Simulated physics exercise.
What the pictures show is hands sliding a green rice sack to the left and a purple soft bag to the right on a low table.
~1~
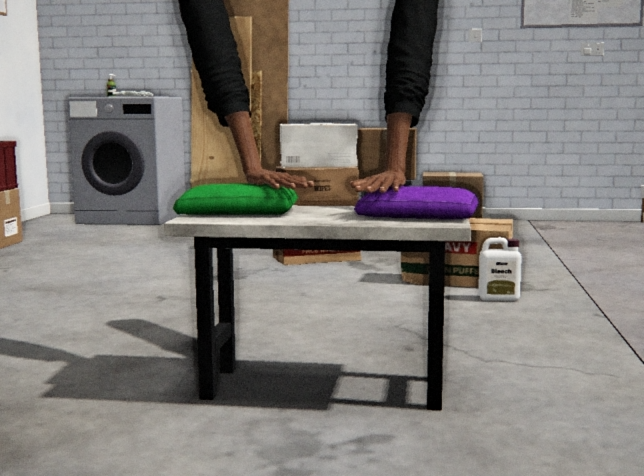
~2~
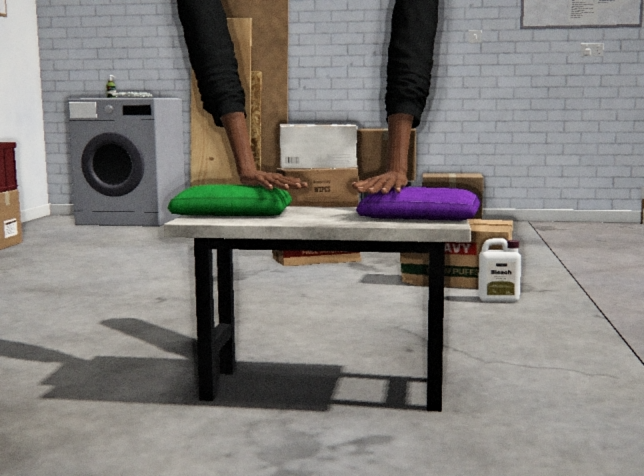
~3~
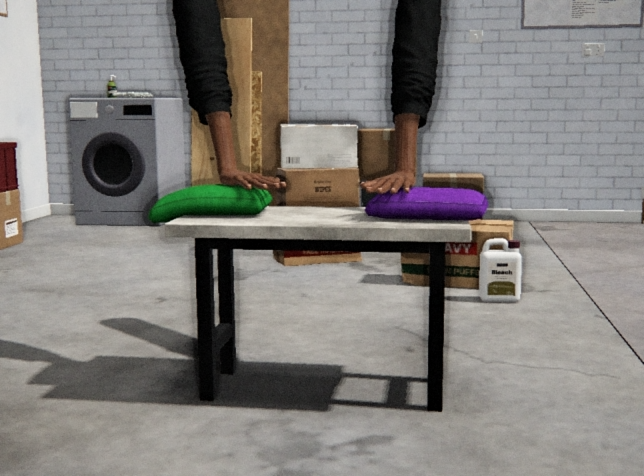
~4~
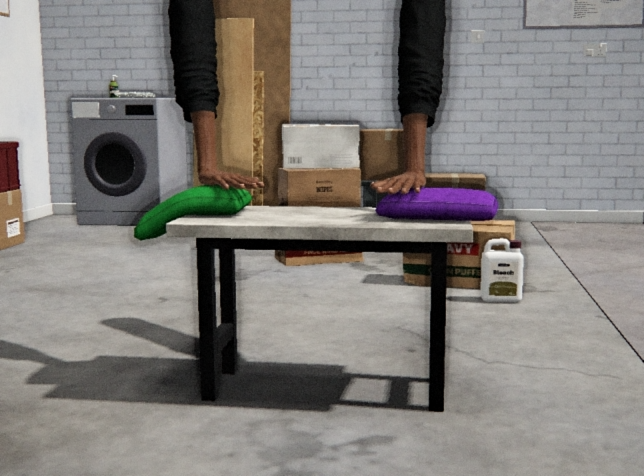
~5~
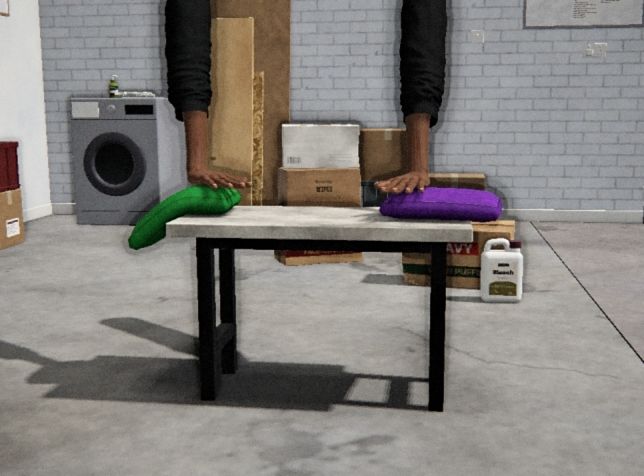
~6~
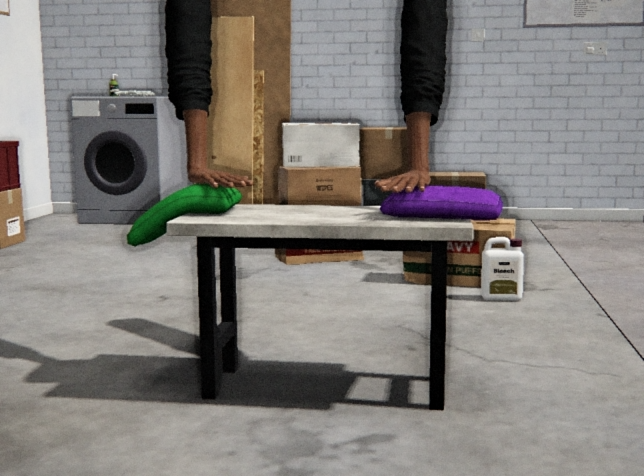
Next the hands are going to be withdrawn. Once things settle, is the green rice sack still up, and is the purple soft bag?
Once things settle, the green rice sack has come down, the purple soft bag is still up.
Then, 0.28 s past the final frame, rice sack tipping outwards near (175, 226); soft bag unmoved.
Then, 0.50 s past the final frame, rice sack on the floor near (164, 326); soft bag unmoved.
Then, 0.70 s past the final frame, rice sack on the floor near (125, 363); soft bag unmoved.
When it is over, rice sack on the floor near (118, 364); soft bag unmoved. The green rice sack tips over and falls and the purple soft bag holds its place.
